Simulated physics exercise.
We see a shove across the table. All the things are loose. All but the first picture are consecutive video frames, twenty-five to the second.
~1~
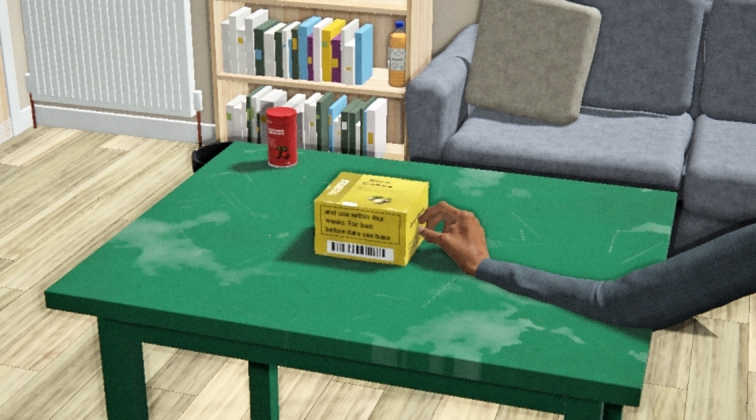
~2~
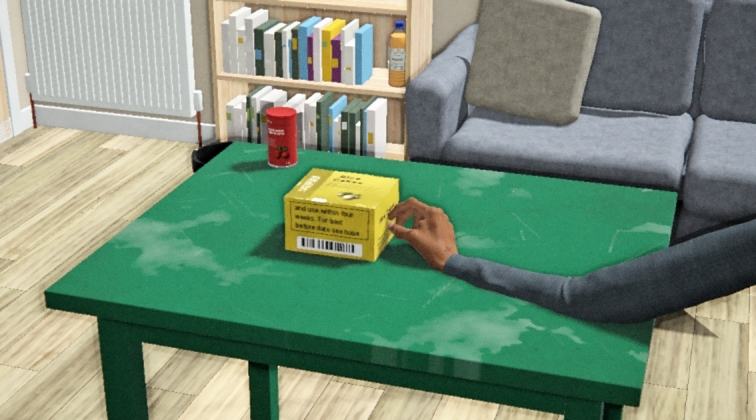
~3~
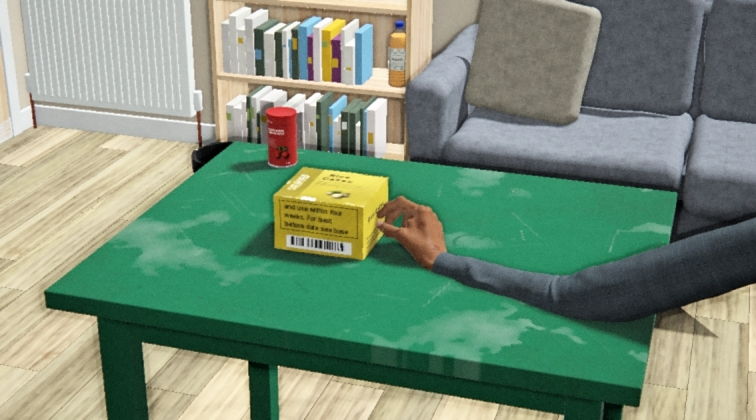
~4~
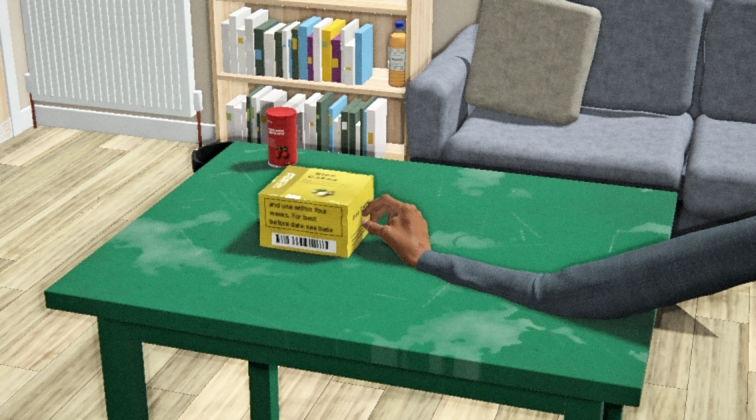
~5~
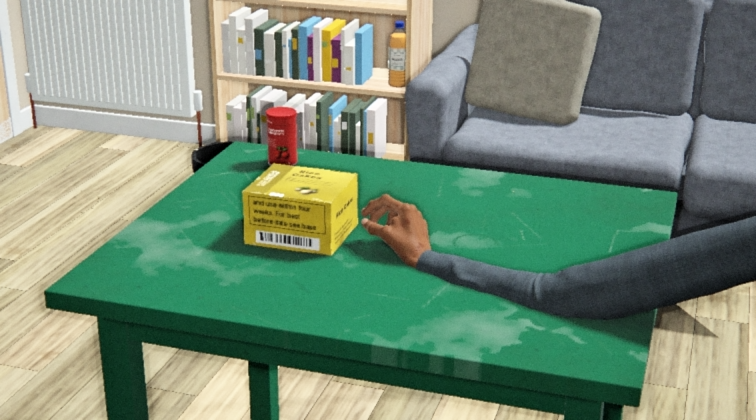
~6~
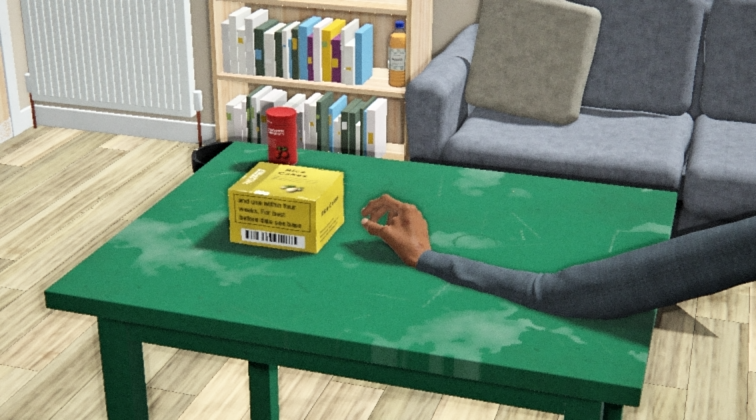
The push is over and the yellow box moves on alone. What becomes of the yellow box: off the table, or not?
The yellow box is still on the table.
Then, 0.10 s on from there, yellow box shifted about its own width near (259, 203).
Then, 0.20 s on from there, yellow box shifted about its own width near (241, 200).
In the end, moved from the start, yellow box. At the end, from the last picture's camera, yellow box near (232, 199).
